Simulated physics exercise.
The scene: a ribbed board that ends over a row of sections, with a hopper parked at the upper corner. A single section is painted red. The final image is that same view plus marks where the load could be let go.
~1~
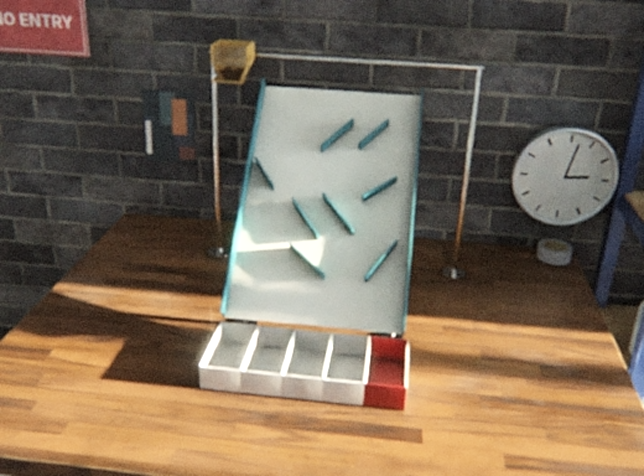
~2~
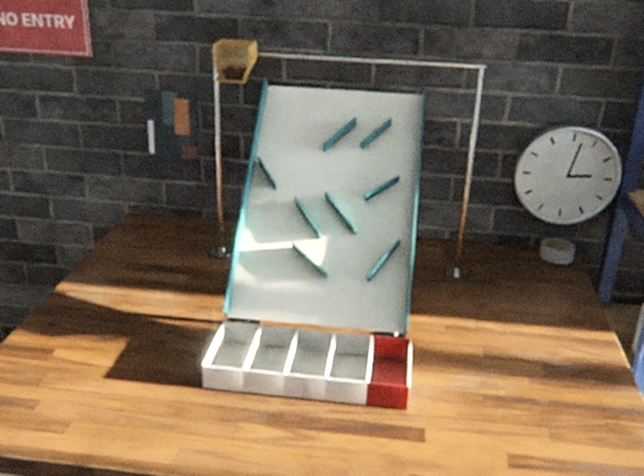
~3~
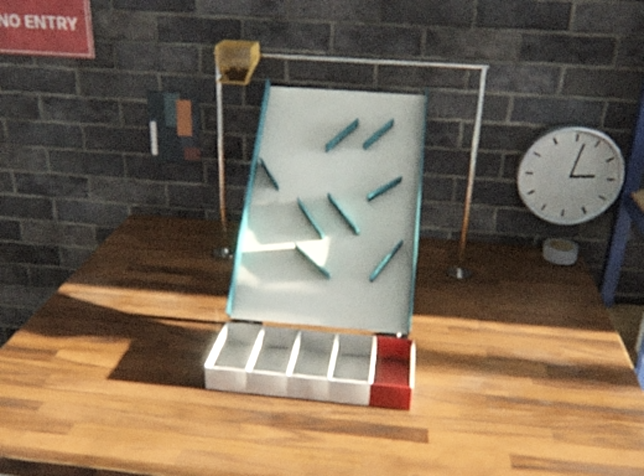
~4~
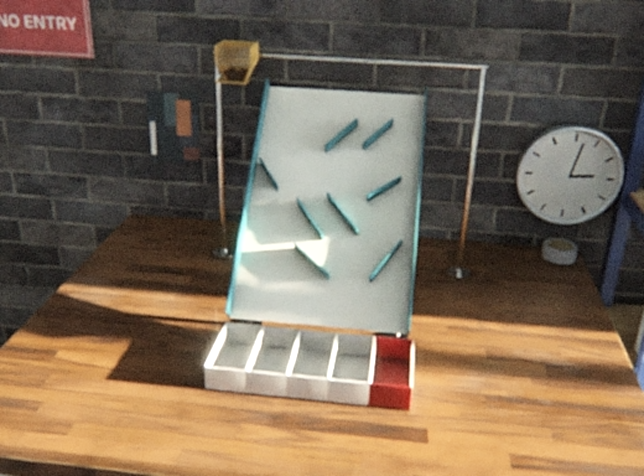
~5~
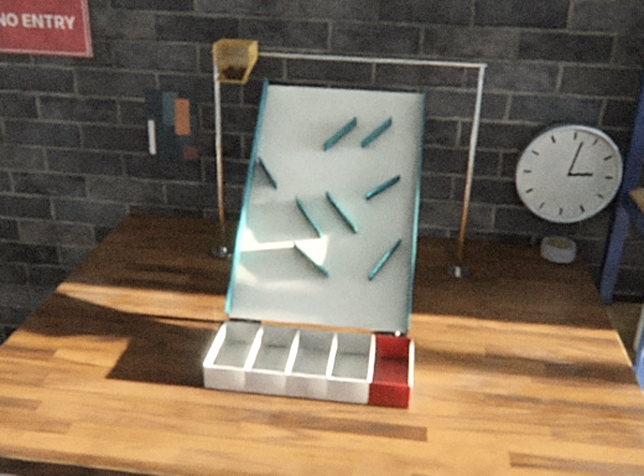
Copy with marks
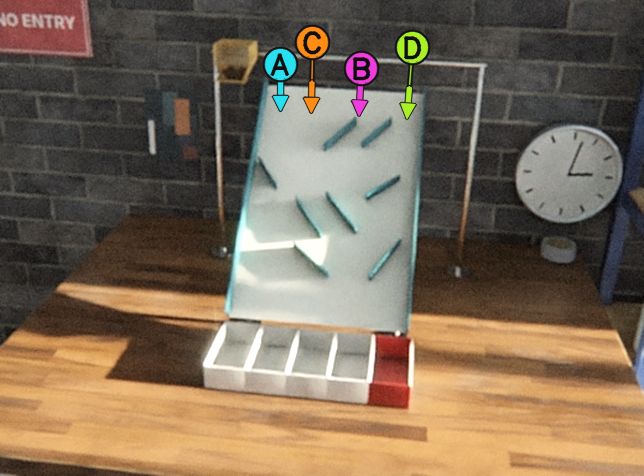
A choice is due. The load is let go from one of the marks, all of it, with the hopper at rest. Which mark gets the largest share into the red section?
Take D.
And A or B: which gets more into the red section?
Here it is mark A.
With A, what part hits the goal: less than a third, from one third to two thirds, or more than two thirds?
It is less than a third.
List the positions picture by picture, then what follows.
Hopper at (234, 72), allspice berries, door shut, in the first frame.
Ribs (323, 145) to (355, 117), (362, 143) to (391, 118), (258, 156) to (275, 184), in the second frame.
Ribs (368, 196) to (402, 176), (297, 197) to (323, 235), (328, 192) to (358, 229), in the third frame.
Ribs (294, 243) to (329, 275), (370, 277) to (402, 240), in the fourth frame.
Red section at (389, 393), number 5 of 5 from the left, in the fifth frame.
On the marked copy, mark A meets the board at (280, 105); mark B meets the board at (359, 110); mark C meets the board at (311, 107); mark D meets the board at (407, 113).
With A, a small part in the red section, most in other sections, a small part held on the board, a stray few outside the box.
With B, a small part in the red section, nearly all in other sections, a stray few outside the box.
With C, a small part in the red section, most in other sections, a stray few outside the box.
With D, about a third in the red section, about two thirds in other sections.
